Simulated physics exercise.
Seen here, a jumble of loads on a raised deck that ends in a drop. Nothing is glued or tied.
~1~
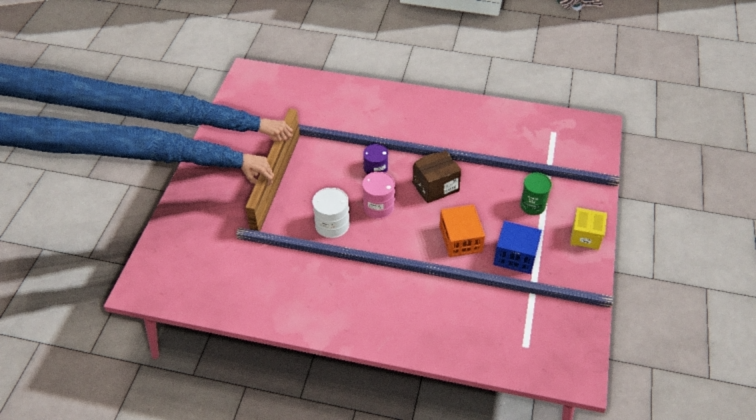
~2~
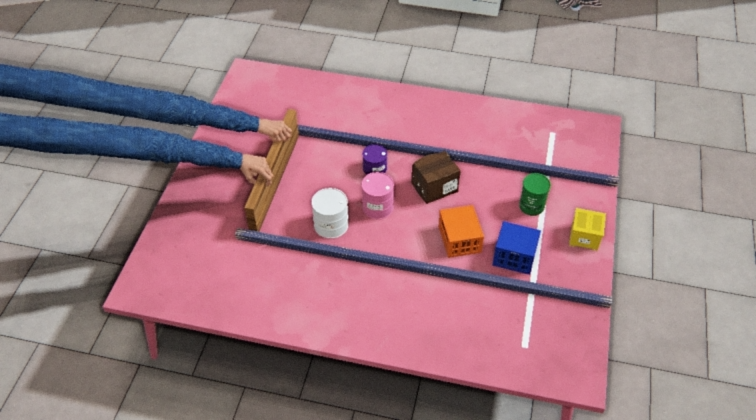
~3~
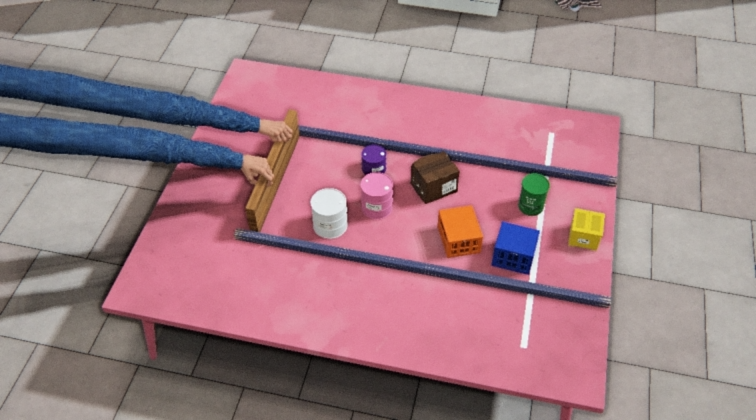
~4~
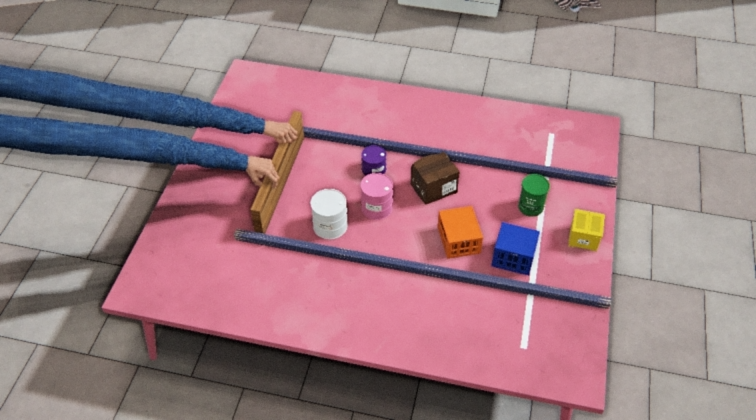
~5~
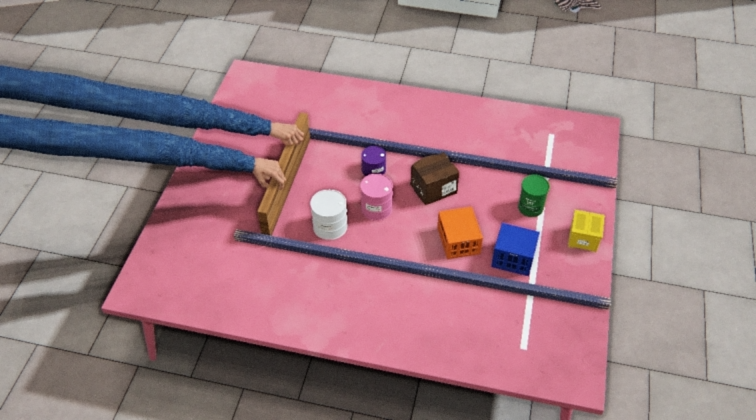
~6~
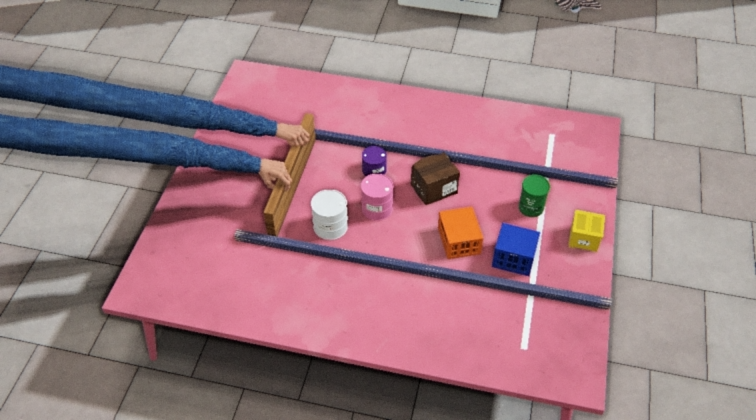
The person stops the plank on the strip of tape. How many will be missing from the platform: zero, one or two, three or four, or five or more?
The number that fall off is one or two.
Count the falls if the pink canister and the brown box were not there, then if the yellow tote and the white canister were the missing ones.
Fallen: 0, and 0 in the other try.
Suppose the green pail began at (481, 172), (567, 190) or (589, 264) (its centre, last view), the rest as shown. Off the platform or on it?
In turn it is kept; remains up; falls.
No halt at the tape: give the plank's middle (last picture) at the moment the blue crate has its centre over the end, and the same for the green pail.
Its middle is around (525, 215) and around (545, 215).
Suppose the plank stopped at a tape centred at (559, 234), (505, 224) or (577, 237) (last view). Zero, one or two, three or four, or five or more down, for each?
Taking them in turn, three to four; zero; 3 or 4.
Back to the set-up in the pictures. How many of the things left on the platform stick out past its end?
The number is 2.
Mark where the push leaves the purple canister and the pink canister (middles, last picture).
Near (558, 189) and (557, 229).
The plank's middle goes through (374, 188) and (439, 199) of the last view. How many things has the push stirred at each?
3 and 6.
Soon after, none off yet; yellow tote at rest near (586, 231); green pail at rest near (534, 197); blue crate at rest near (516, 250).
Then, none off yet; yellow tote at rest near (586, 231); green pail at rest near (534, 197); blue crate moved a little near (538, 256).
By the end, the number that fall off is one or two; fallen, blue crate.
